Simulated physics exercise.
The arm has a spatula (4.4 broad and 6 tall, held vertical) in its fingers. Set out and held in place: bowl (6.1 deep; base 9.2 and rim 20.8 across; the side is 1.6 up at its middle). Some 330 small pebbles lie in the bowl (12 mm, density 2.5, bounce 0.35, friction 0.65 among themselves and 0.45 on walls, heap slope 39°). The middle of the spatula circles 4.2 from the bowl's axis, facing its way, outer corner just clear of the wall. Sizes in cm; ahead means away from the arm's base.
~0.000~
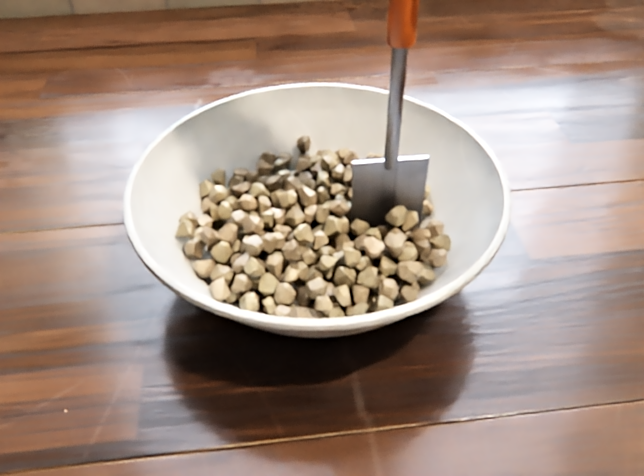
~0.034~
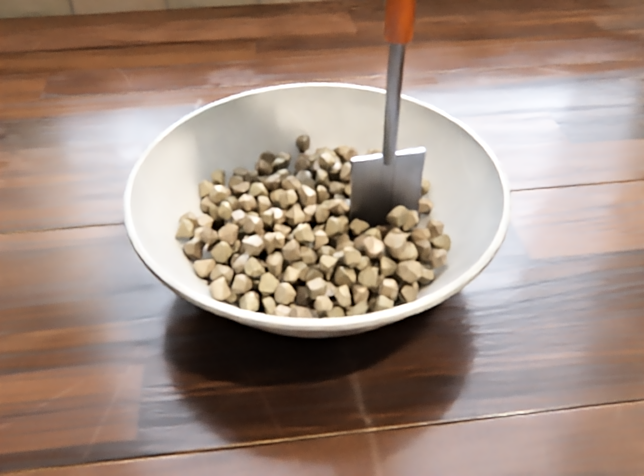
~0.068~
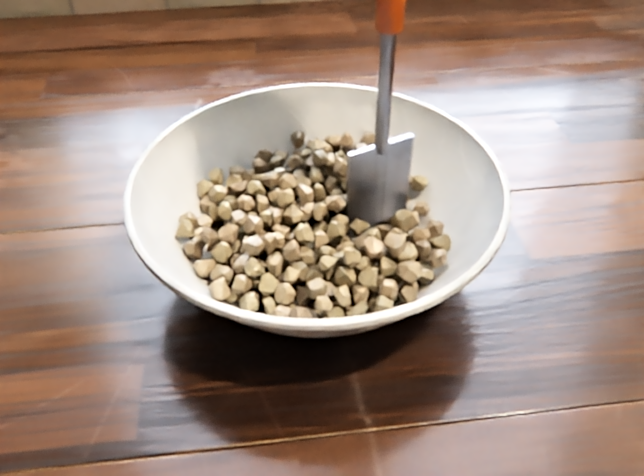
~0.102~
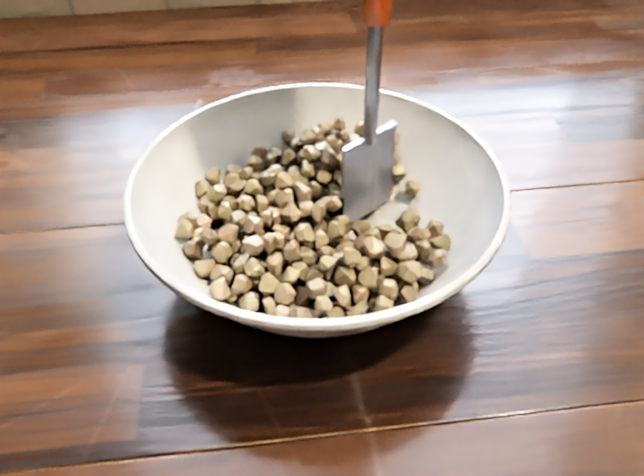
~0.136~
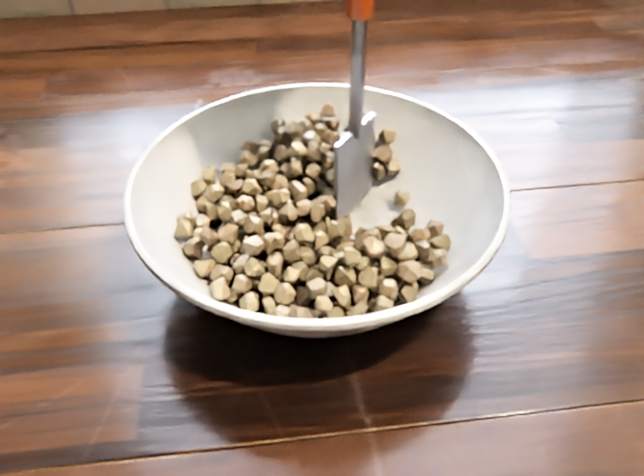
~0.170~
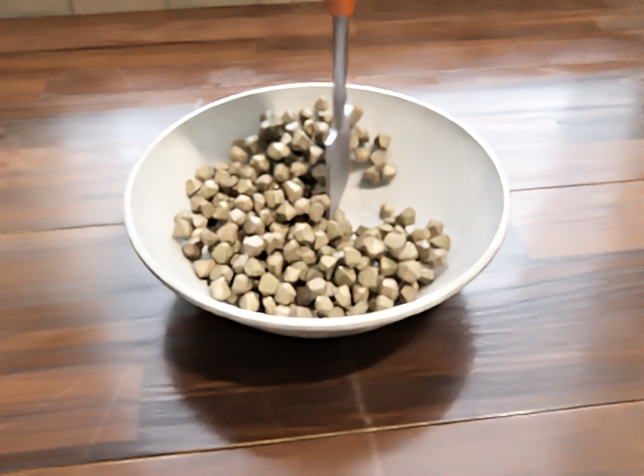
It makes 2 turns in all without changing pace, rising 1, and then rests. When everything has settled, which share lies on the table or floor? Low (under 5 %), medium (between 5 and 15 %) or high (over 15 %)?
A medium share, between 5 and 15 %, ends on the table or floor.
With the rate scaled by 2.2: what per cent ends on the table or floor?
About 30 per cent.
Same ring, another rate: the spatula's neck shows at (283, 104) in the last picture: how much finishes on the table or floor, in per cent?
Some 20 per cent.
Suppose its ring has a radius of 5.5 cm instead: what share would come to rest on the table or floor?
In that case some 15 per cent.
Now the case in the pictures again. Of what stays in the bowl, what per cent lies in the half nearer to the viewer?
About 45 per cent.
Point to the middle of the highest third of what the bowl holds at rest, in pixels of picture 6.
Near (397, 188).
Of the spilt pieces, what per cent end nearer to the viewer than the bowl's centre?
About 60 per cent.
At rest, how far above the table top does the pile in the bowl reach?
Roughly 7.0 cm.
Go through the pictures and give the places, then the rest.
The first frame shows spatula neck at (393, 137), 0° round; upper third of the load around (313, 218), from x 185 to 440, top at y 145; 328 in the bowl.
The second frame shows spatula neck at (391, 132), 6° round; upper third of the load around (318, 212), from x 185 to 440, top at y 145.
The third frame shows spatula neck at (383, 122), 21° round; upper third of the load around (313, 201), from x 185 to 440, top at y 140.
The fourth frame shows spatula neck at (371, 113), 35° round; upper third of the load around (313, 189), from x 185 to 440, top at y 125.
The fifth frame shows spatula neck at (356, 107), 50° round; upper third of the load around (305, 181), from x 185 to 440, top at y 110.
The sixth frame shows spatula neck at (340, 102), 65° round; upper third of the load around (293, 176), from x 180 to 440, top at y 105; 328 in the bowl.
After 0.77 s, 323° round, highest piece 8 above the table; 324 in the bowl, 4 on the table or floor.
After 1.37 s, 222° round, highest piece 7 above the table; 304 in the bowl, 22 on the table or floor, 2 in flight or on the tool.
After 1.87 s, 0° round, highest piece 7 above the table; 295 in the bowl, 33 on the table or floor.
After 2.57 s, 0° round, highest piece 7 above the table; 295 in the bowl, 33 on the table or floor.
At rest, 295 in the bowl, 33 on the table or floor. That is 10 % on the table or floor.
